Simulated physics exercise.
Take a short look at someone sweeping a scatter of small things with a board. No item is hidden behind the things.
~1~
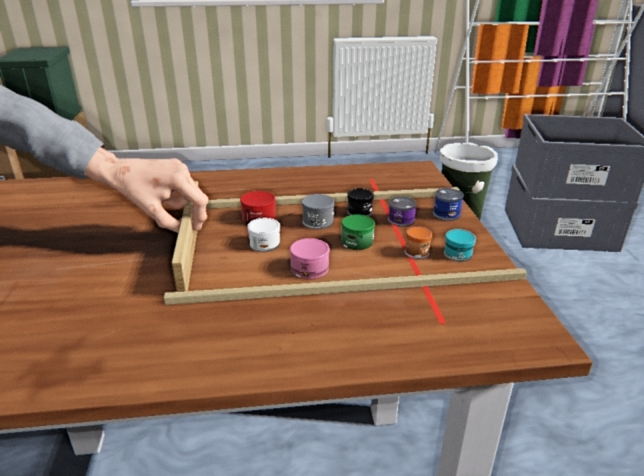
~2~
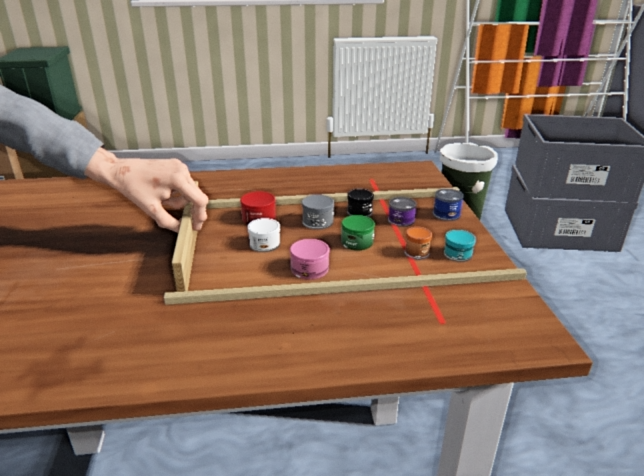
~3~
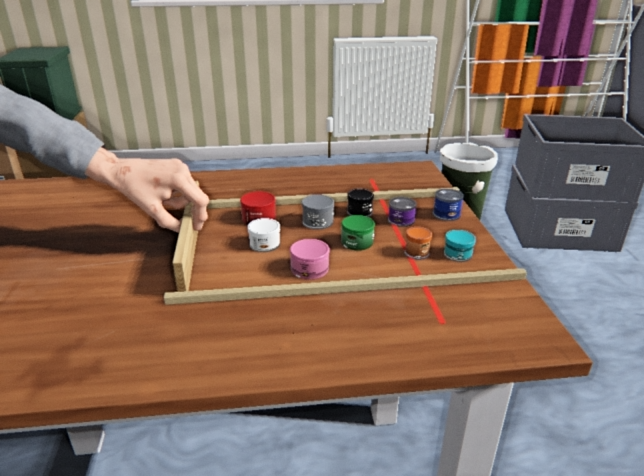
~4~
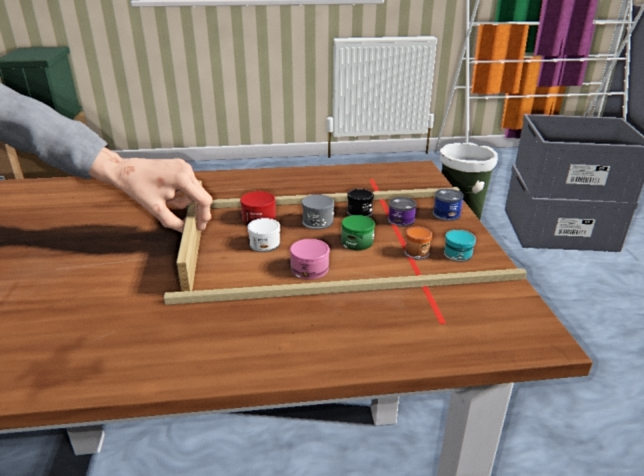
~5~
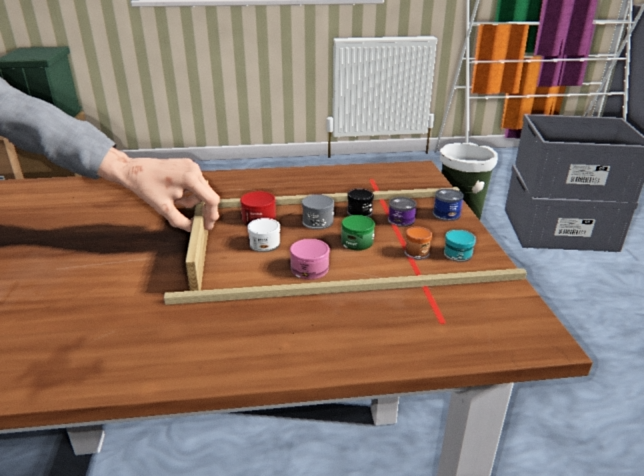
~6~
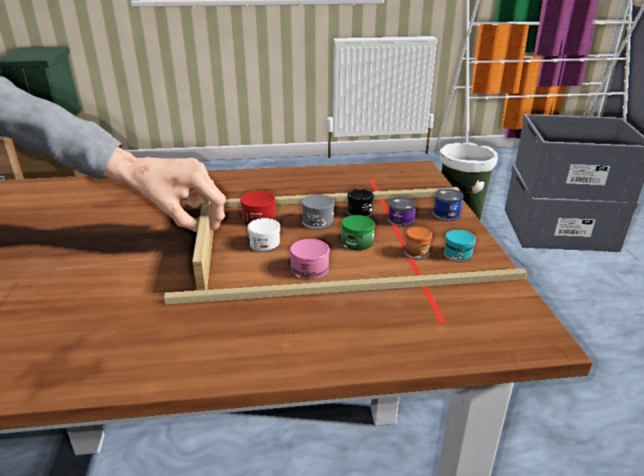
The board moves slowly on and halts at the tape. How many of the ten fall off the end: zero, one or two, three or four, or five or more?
I expect every piece to stay on the table.
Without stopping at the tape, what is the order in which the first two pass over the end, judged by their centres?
The blue tin comes first, followed by the turquoise tin.
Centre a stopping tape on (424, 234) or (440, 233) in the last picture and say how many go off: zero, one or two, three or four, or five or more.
The first spot gives one to two, the second gives either one or two.
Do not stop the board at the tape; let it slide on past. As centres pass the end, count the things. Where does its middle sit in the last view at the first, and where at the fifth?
About (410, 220), then (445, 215).
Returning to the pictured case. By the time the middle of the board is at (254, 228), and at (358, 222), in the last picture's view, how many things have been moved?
So far 2, and 8 at the second.
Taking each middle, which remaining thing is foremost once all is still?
That is the blue tin.
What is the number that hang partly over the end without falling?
Count: 1.
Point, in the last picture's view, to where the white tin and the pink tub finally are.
The white tin comes to rest close to (415, 228), while the pink tub rests close to (432, 253).
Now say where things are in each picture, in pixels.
Blue tin (448, 204); turquoise tin (459, 245); purple tin (402, 211); board (189, 232); tape (399, 235), in the first frame.
Turquoise tin (459, 246); white tin (264, 235), in the second frame.
Purple tin (402, 212); green tub (358, 233), in the third frame.
Blue tin (448, 205); pink tub (310, 259), in the fourth frame.
Turquoise tin (459, 246); red tub (258, 209), in the fifth frame.
Blue tin (448, 205); turquoise tin (459, 246); purple tin (402, 212); board (206, 231); tape (399, 235), in the sixth frame.
Soon after, none off yet; blue tin at rest near (448, 205); turquoise tin at rest near (459, 246); purple tin at rest near (402, 212).
In the end, the number that fall off is zero.
